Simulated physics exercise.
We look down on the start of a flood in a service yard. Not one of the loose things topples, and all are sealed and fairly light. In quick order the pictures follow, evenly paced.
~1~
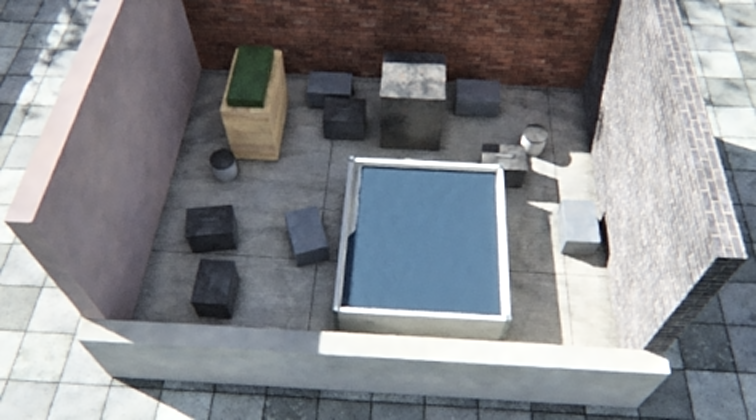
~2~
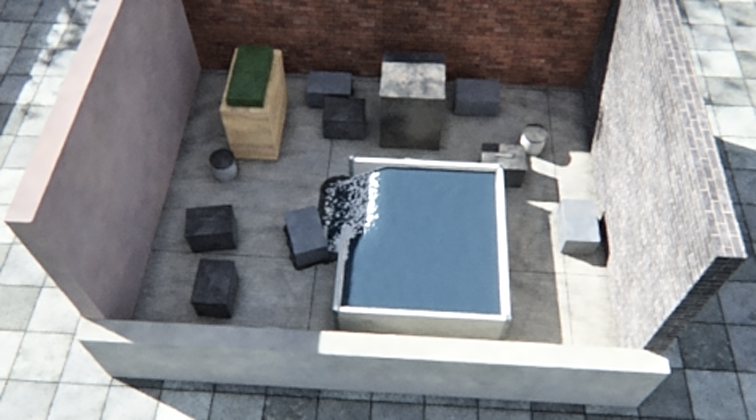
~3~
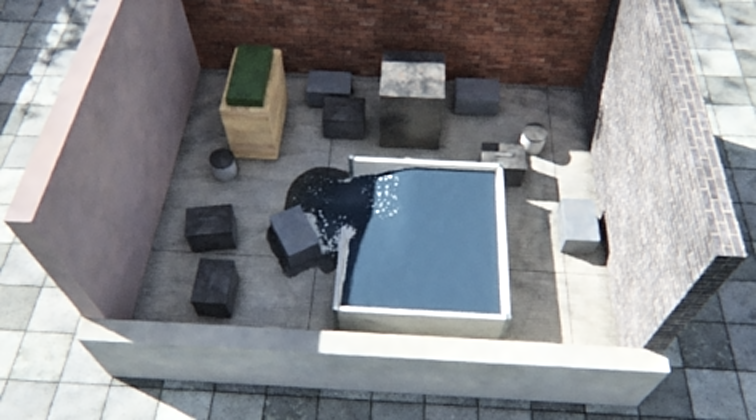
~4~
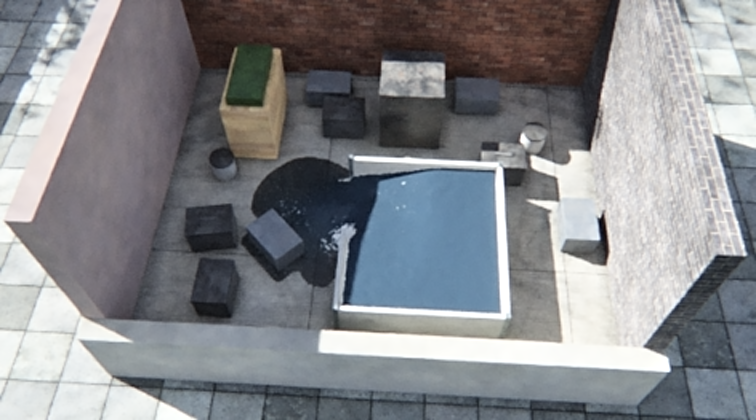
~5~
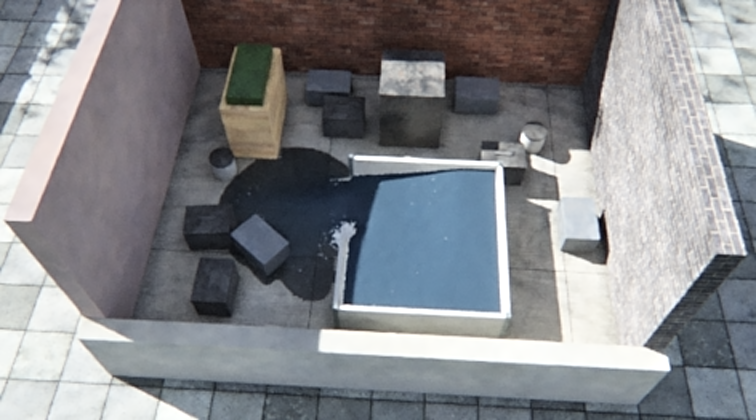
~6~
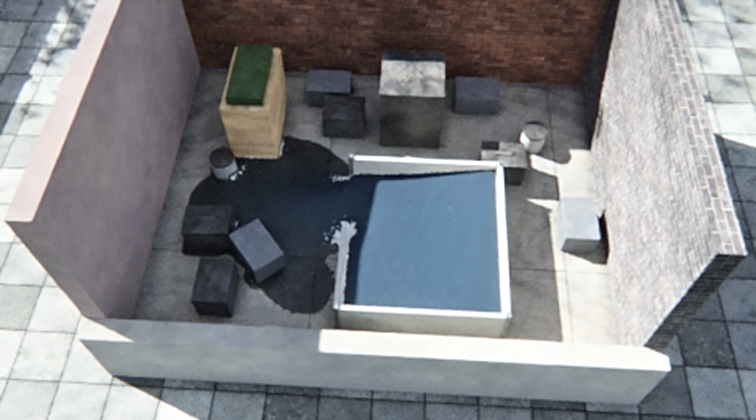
To begin with, a walled yard holds scattered dark blocks around a raised pool of water. Water bursts through the pool's left side and spreads leftward across the paving as a dark sheet, pushing the nearest grey block left and turning it, until it sits beside the two dark blocks there.
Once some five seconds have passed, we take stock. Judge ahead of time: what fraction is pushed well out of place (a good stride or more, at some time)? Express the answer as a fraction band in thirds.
Fraction band: 1/3 to 2/3.
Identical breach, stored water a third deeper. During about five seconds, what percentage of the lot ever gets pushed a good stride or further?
Around 60 in a hundred.
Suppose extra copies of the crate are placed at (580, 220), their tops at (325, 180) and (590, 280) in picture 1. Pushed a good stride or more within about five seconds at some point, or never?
Copy 1: Passed the mark. Copy 2: Stayed below the mark.
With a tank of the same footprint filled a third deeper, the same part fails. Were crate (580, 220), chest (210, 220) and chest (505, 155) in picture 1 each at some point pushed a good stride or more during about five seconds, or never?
Item by item: Missed the mark, then cleared the mark, then missed the mark.
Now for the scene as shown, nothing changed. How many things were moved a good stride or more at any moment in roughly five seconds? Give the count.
So that is 5.
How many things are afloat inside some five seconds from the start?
That comes out at 3.
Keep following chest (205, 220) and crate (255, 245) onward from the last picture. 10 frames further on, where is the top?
They end up close to (166, 241) and close to (282, 294).
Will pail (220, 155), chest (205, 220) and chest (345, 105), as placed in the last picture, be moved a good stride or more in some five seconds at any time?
Per the list: First traveled a good way, second traveled a good way, third remained close.
A moment on, 1 of 10 are well off their spots; 0 afloat.
Next, 3 of 10 are well off their spots; 1 afloat.
Later, 4 of 10 are well off their spots; 1 afloat.
In the end, 4 of 10 are well off their spots, and 5 have been at some point; 3 afloat.
